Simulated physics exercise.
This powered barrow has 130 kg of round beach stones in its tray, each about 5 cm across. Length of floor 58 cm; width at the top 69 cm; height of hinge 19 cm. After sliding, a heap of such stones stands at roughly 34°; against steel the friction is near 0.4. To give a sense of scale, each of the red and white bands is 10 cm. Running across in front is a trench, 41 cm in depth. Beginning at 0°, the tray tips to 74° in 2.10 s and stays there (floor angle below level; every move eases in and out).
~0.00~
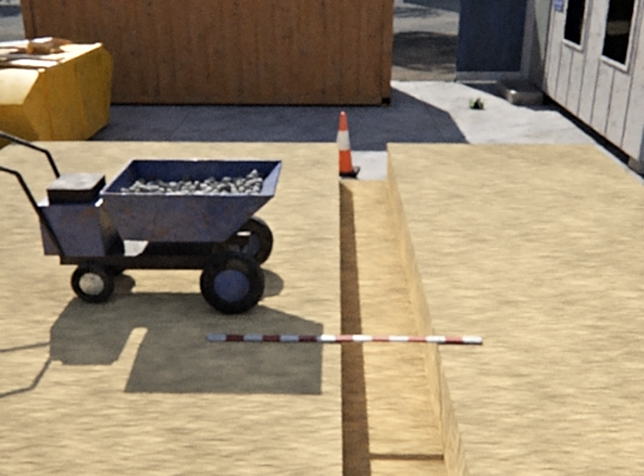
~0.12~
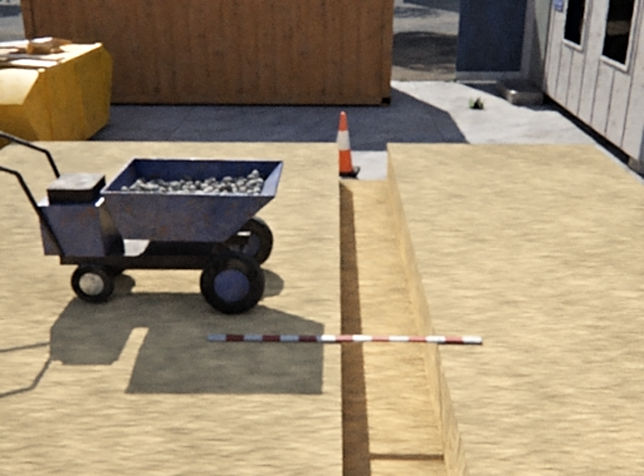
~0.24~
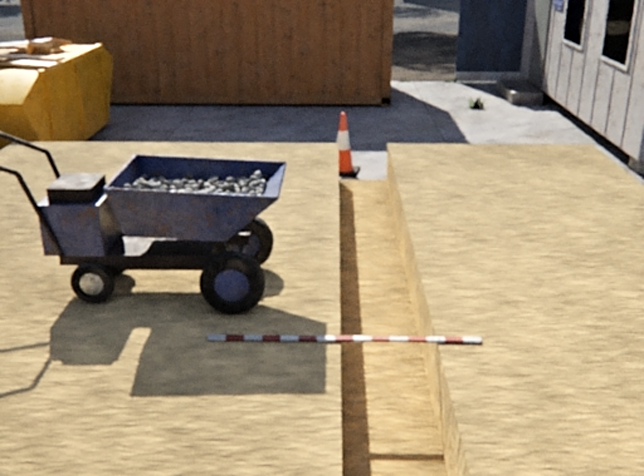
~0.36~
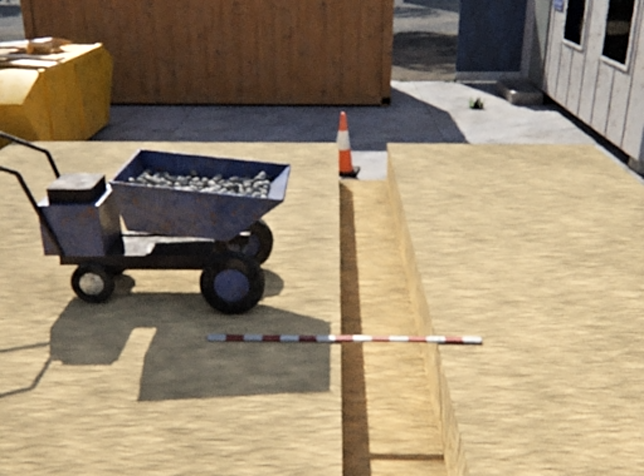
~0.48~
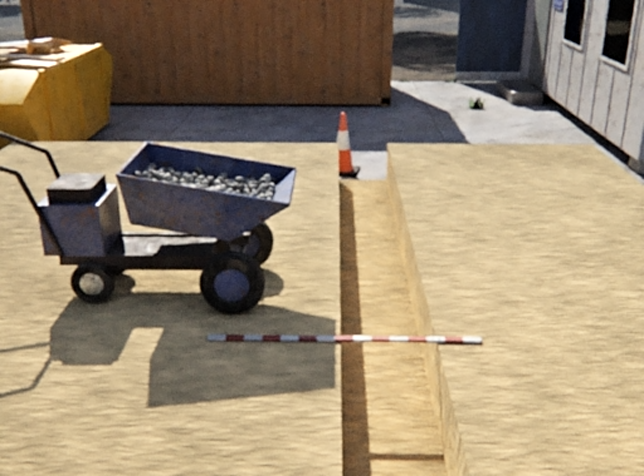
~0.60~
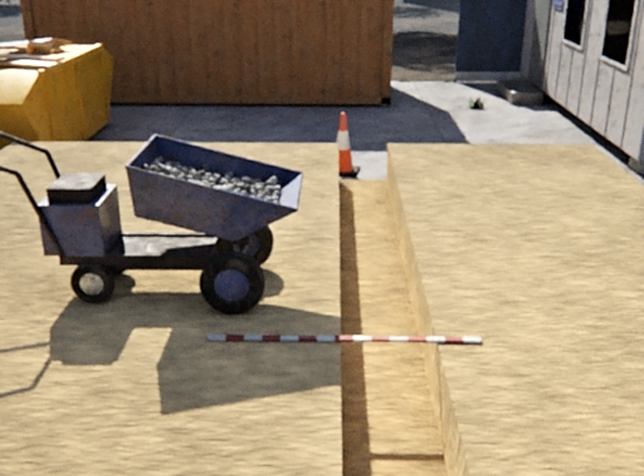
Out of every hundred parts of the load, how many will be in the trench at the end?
Close to 100 in every hundred.
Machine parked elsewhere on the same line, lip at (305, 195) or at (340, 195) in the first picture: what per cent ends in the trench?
I'd expect some 100 per cent, then some 55.
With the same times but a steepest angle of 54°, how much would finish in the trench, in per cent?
The trench would hold about 95% of it.
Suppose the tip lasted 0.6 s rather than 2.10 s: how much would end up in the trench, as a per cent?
In that case, around 100%.
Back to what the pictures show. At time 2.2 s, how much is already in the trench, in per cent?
Some 90 per cent.
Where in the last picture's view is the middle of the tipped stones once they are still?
Their middle ends up near (388, 339).
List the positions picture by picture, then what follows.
The first picture shows lip at (273, 196), floor tilted 0°, highest stones at (218, 183).
In the second picture, the tray is at 1°, its lip at (275, 197); the top of the load is at (219, 183); the stones move at 0.1 m/s on average.
In the third picture, the tray is at 3°, its lip at (278, 198); the top of the load is at (212, 183); the stones move at 0.2 m/s on average.
In the fourth picture, the tray is at 6°, its lip at (283, 201); the top of the load is at (171, 180); the stones move at 0.3 m/s on average.
The fifth picture shows lip at (290, 205), floor tilted 10°, highest stones at (159, 175); the stones move at 0.3 m/s on average.
In the sixth picture, the tray is at 15°, its lip at (297, 210); the top of the load is at (159, 166); the stones move at 0.4 m/s on average.
After 1.6 s the floor is at 63°; 95 % in the tray, 5 % in the trench; the foremost stones are at (359, 266).
After 2.2 s the floor is at 74°; 10 % in the tray, 90 % in the trench; the foremost stones are at (418, 334).
After 2.5 s the floor is at 74°; 0 % in the tray, 100 % in the trench; the foremost stones are at (416, 327).
After 4.5 s the floor is at 74°; 0 % in the tray, 100 % in the trench; the foremost stones are at (417, 329).
